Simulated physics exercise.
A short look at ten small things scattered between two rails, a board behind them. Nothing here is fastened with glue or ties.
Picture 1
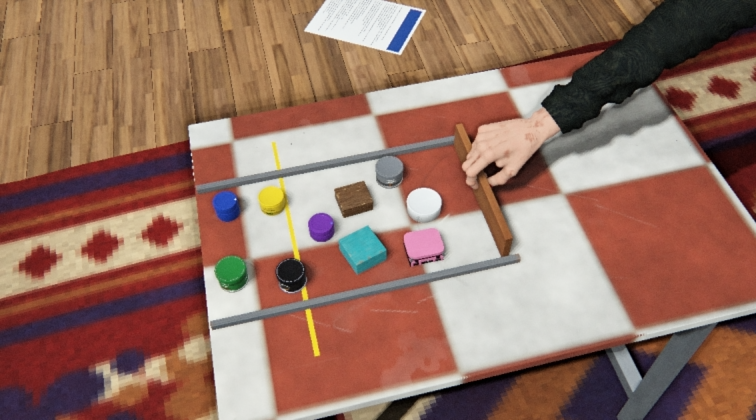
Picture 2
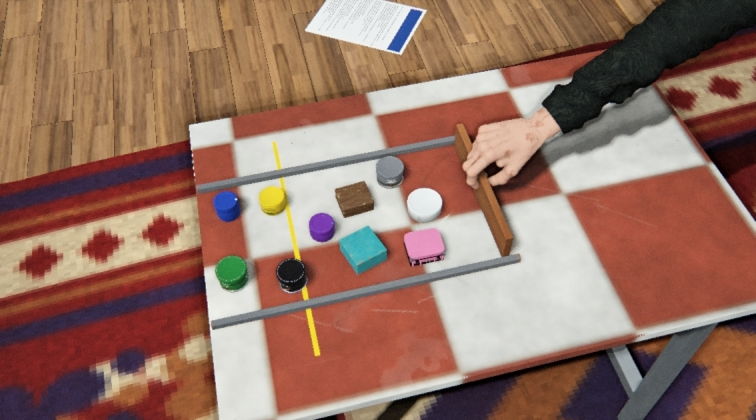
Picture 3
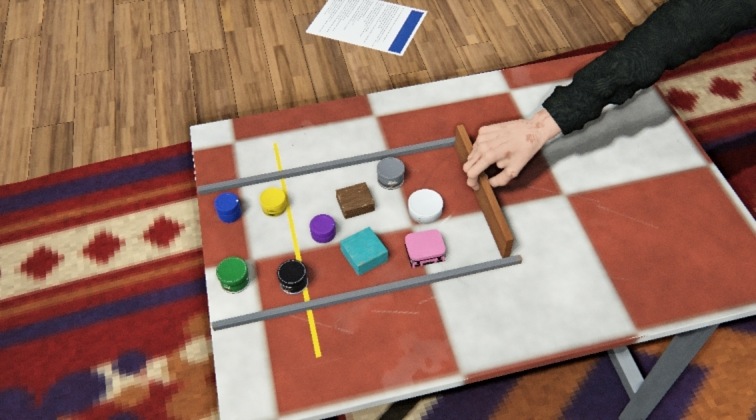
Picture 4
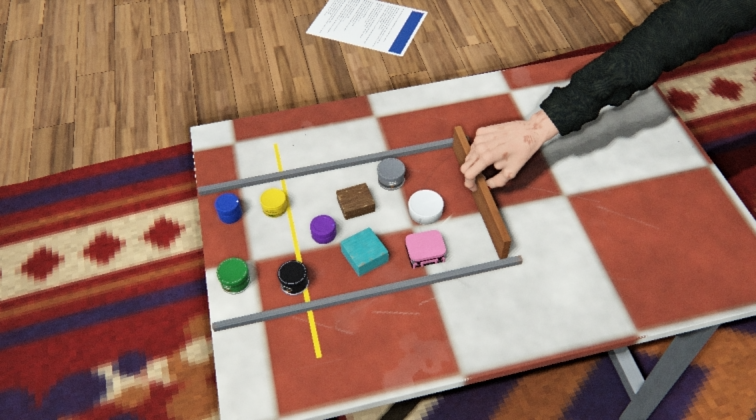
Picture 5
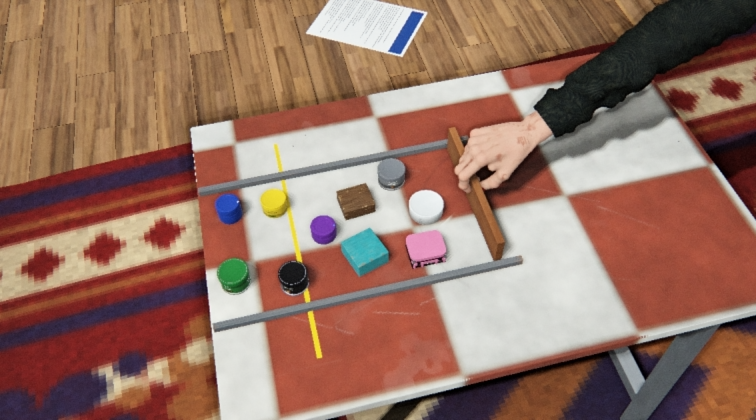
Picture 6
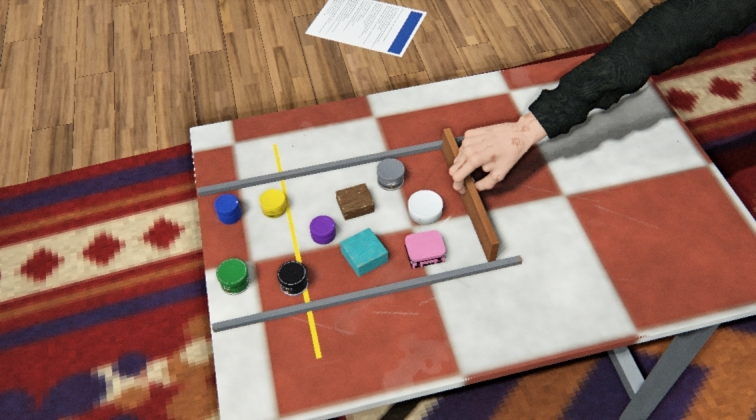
A hand shifting a wooden board slightly left between two grey rails, the small coloured pots and blocks before it staying still.
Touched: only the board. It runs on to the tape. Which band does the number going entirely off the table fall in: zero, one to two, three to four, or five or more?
It falls in the zero band.
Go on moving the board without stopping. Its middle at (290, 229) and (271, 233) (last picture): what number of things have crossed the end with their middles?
0, then 1.
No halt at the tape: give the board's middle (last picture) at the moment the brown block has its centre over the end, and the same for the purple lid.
Brown block: (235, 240); purple lid: (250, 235).
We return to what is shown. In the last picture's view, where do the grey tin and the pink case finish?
About (271, 195), and the other about (285, 281).
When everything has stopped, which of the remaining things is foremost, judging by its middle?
That'd be the green pot, foremost of the lot.
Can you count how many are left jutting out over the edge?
1, I think.
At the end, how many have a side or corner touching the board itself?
At rest, 3 are in contact.
Early on, none off yet; green pot at rest near (234, 277); blue lid at rest near (228, 209); yellow tub at rest near (273, 204).
A while later, none off yet; green pot moving near (229, 276); blue lid at rest near (228, 209); yellow tub moving near (266, 202).
Finally, the number that fall off is zero.
